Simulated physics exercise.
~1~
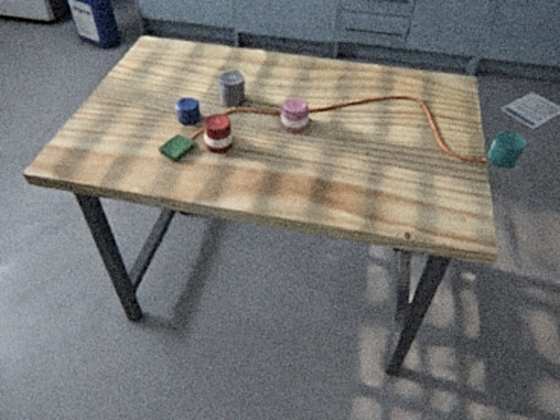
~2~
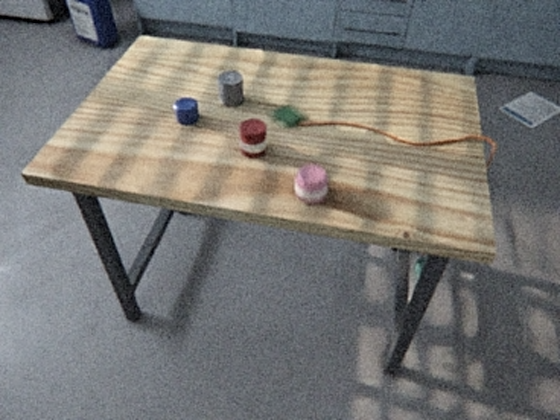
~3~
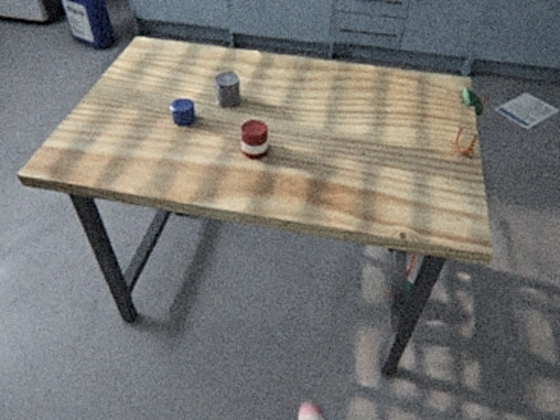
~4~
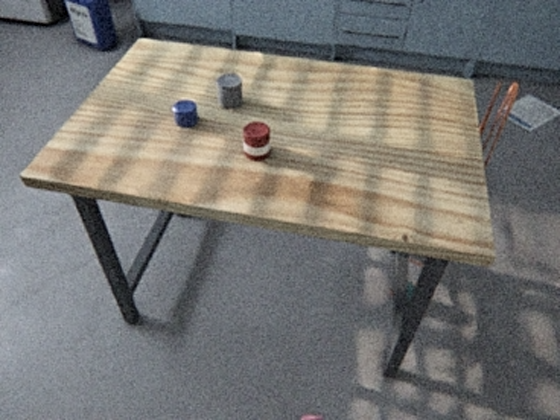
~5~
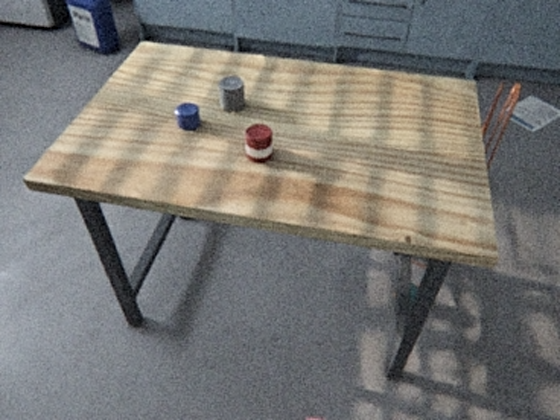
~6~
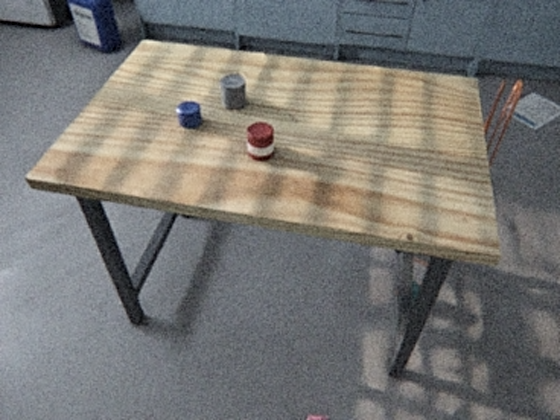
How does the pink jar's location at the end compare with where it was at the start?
At the start the pink jar stands on the tabletop near the middle, beside the cable. At the end it is down on the floor in front of the table, only just visible at the bottom of the view.
